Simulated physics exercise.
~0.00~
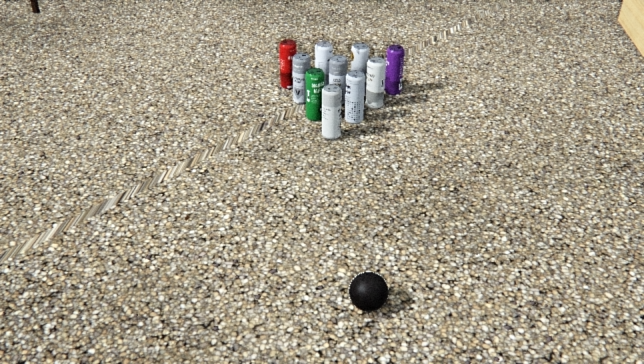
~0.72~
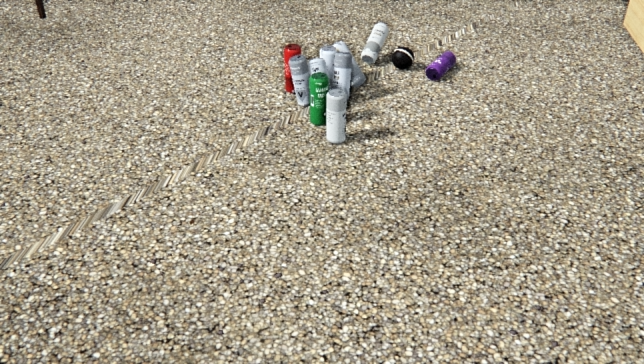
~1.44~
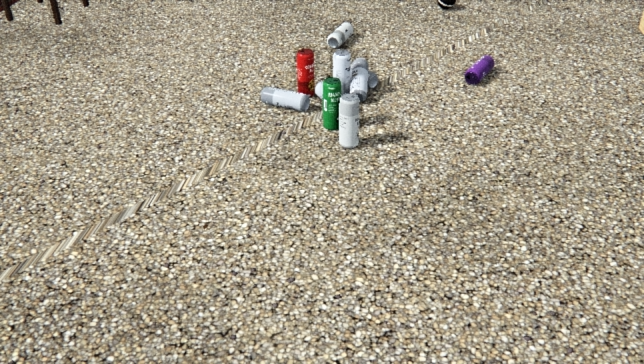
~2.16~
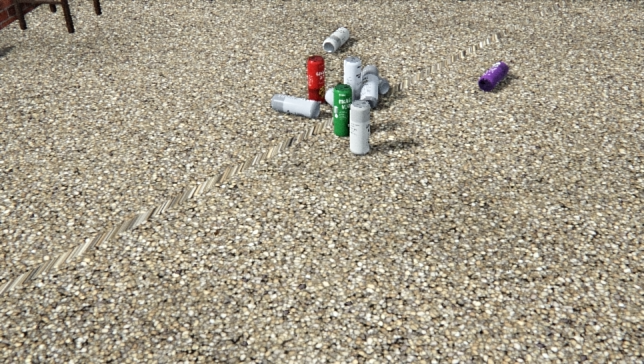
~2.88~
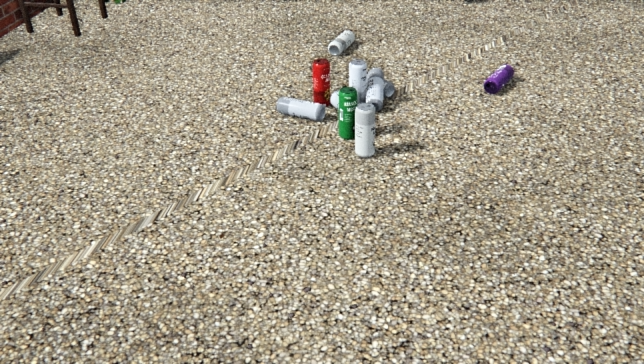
A black ball rolled away into a wedge of upright tubes on pebbly ground, knocking the purple one and several pale ones onto their sides before rolling out of view, while the red and green tubes stayed standing with a few others.
